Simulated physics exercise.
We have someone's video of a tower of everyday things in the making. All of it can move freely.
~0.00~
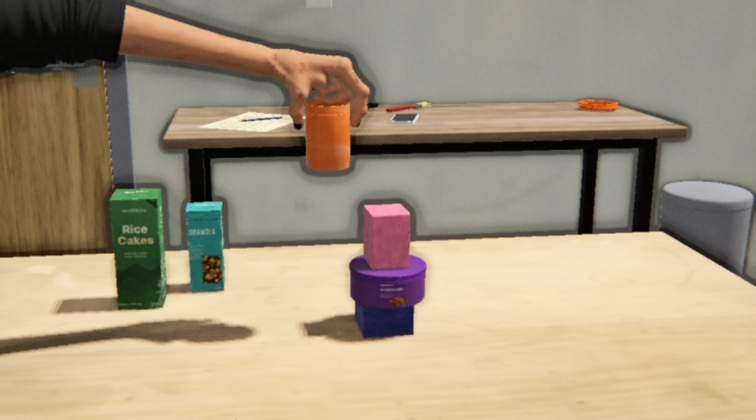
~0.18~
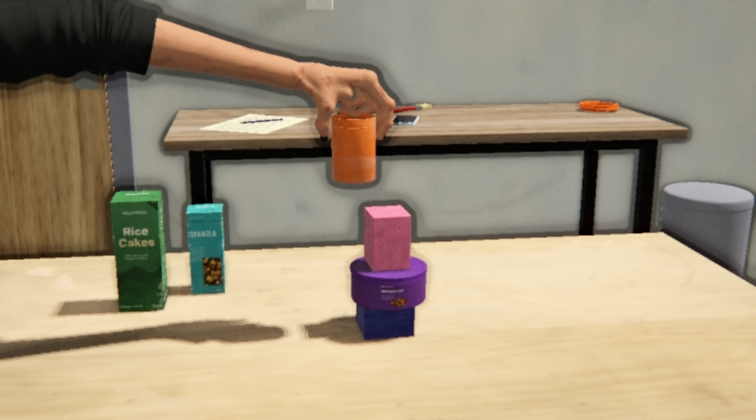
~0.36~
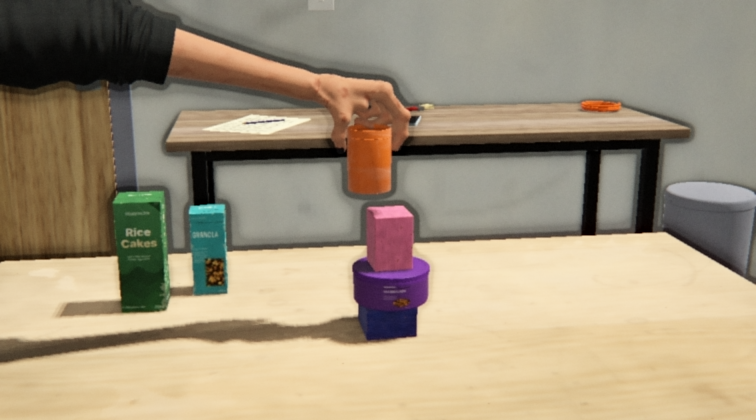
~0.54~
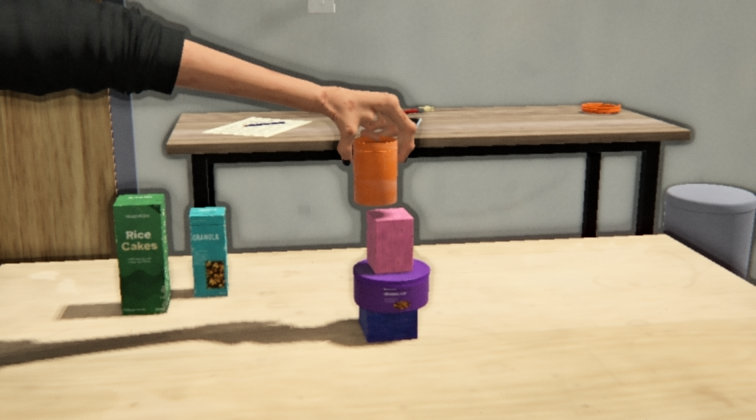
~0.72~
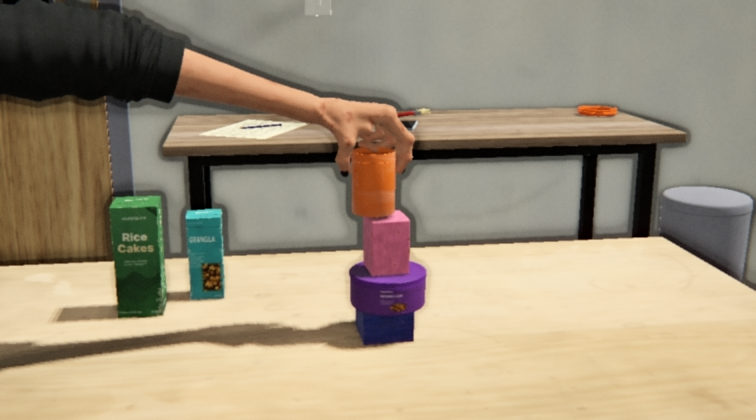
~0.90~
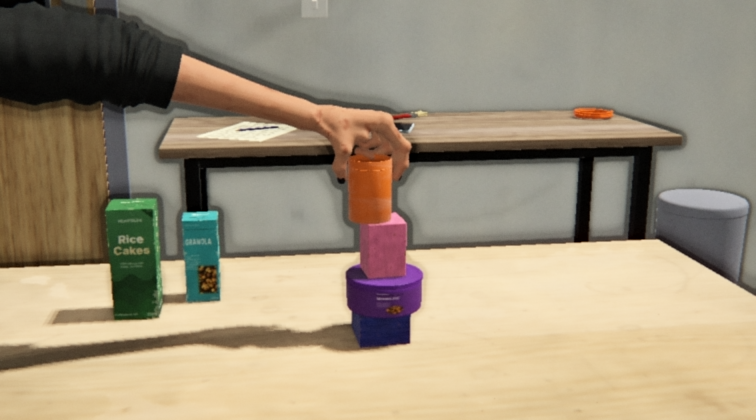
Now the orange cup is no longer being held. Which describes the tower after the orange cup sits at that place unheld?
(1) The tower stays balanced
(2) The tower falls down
1, the tower stays balanced.
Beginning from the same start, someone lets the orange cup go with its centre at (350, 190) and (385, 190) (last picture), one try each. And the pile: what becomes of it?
First attempt - it comes down; second attempt - it does not fall.
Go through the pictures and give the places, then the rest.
On its way; orange cup (328, 135); turquoise carton (206, 247), in the first picture.
On its way; orange cup (354, 148); purple tub (389, 281), in the second picture.
On its way; orange cup (370, 158); blue block (387, 314), in the third picture.
On its way; orange cup (375, 170); pink block (390, 240), in the fourth picture.
On its way; orange cup (374, 182); green carton (140, 257), in the fifth picture.
Set down, still held; orange cup (370, 189); turquoise carton (202, 257), in the sixth picture.
After 1.40 s, no change.
After 2.10 s, orange cup resting near (370, 189).
In the end (2.7 s), all 6 unmoved. At the end, from the last picture's camera, orange cup near (370, 189). The pile stays up.
